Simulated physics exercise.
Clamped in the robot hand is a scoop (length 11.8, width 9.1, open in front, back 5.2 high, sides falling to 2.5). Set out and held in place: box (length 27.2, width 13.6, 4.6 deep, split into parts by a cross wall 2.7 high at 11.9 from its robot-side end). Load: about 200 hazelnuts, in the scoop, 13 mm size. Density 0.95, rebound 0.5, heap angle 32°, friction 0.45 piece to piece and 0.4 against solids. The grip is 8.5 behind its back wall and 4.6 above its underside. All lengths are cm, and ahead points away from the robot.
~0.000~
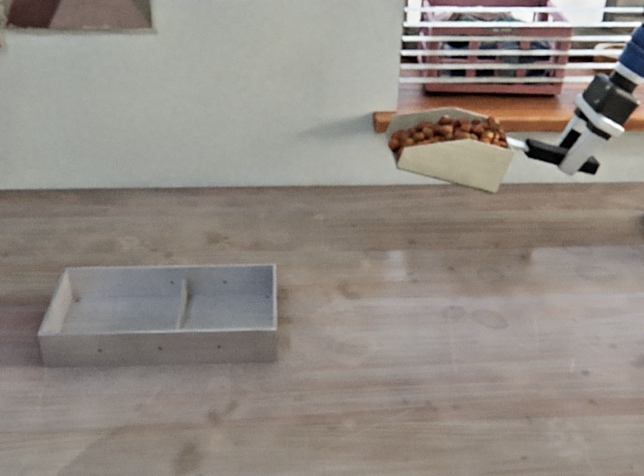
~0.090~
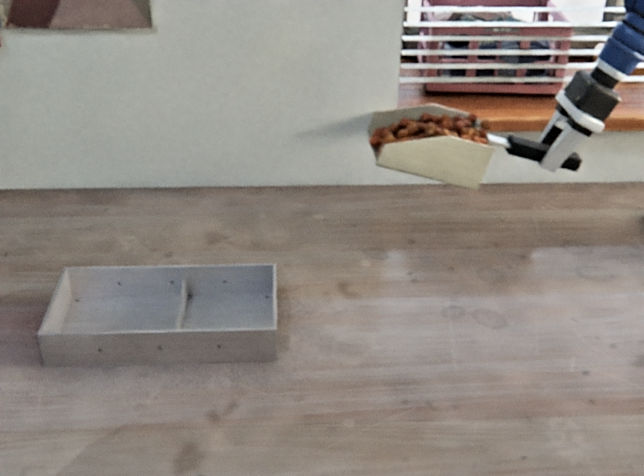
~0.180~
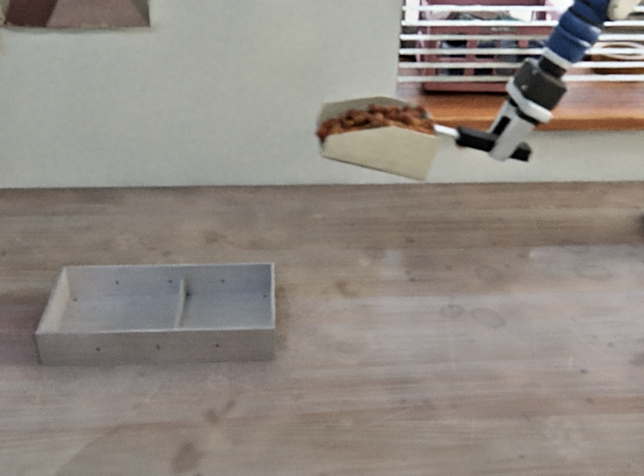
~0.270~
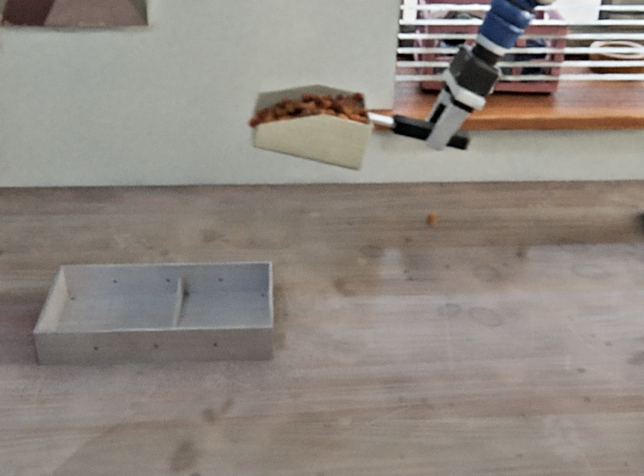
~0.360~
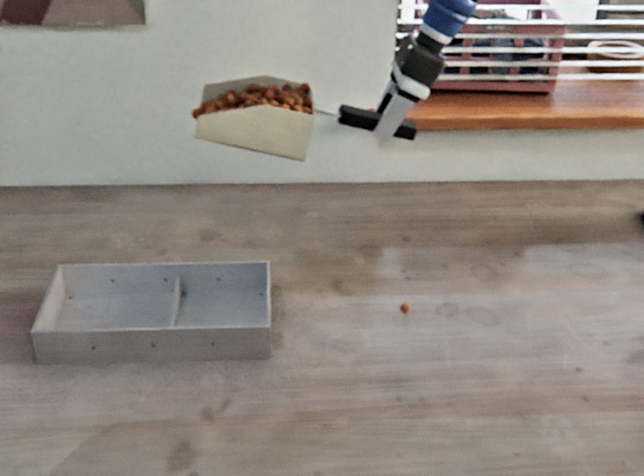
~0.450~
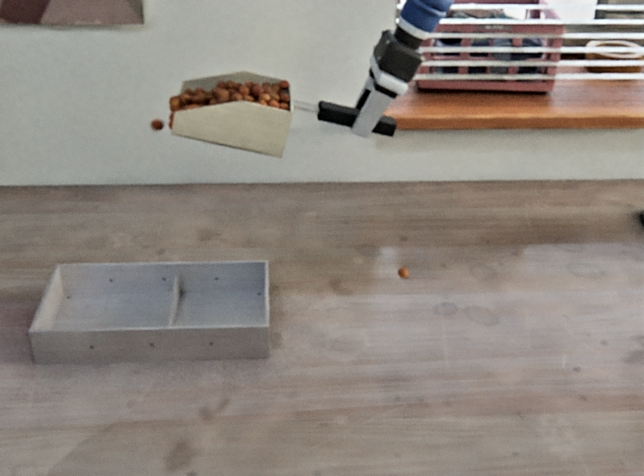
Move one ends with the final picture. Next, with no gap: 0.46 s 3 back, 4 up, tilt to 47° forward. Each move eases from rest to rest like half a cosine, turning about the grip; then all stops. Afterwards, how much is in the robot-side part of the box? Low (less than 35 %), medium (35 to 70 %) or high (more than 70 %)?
Share in the robot-side part of the box: High (more than 70 %).
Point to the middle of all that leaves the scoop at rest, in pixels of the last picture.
Around (225, 316).
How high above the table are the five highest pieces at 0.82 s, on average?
Roughly 24 cm.
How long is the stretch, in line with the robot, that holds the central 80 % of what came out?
About 12 cm.
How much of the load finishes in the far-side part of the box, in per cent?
Roughly 5 per cent.
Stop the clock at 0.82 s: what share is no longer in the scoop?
Some 40 per cent.
By 0.63 s, tilted 7° forward, highest piece 29 above the table; 184 on the scoop, 1 in the far-side part, 1 on the table or floor, 18 in flight or on a rim.
By 0.82 s, tilted 41° forward, highest piece 24 above the table; 123 on the scoop, 34 in the robot-side part, 11 in the far-side part, 1 on the table or floor, 35 in flight or on a rim.
By 1.11 s, tilted 47° forward, highest piece 11 above the table; 164 in the robot-side part, 27 on the table or floor, 11 in the far-side part, 2 in flight or on a rim.
By 2.16 s, tilted 47° forward, highest piece 3 above the table; 165 in the robot-side part, 28 on the table or floor, 11 in the far-side part.
Final count, 165 in the robot-side part, 28 on the table or floor, 11 in the far-side part. That is 81 % in the robot-side part of the box.
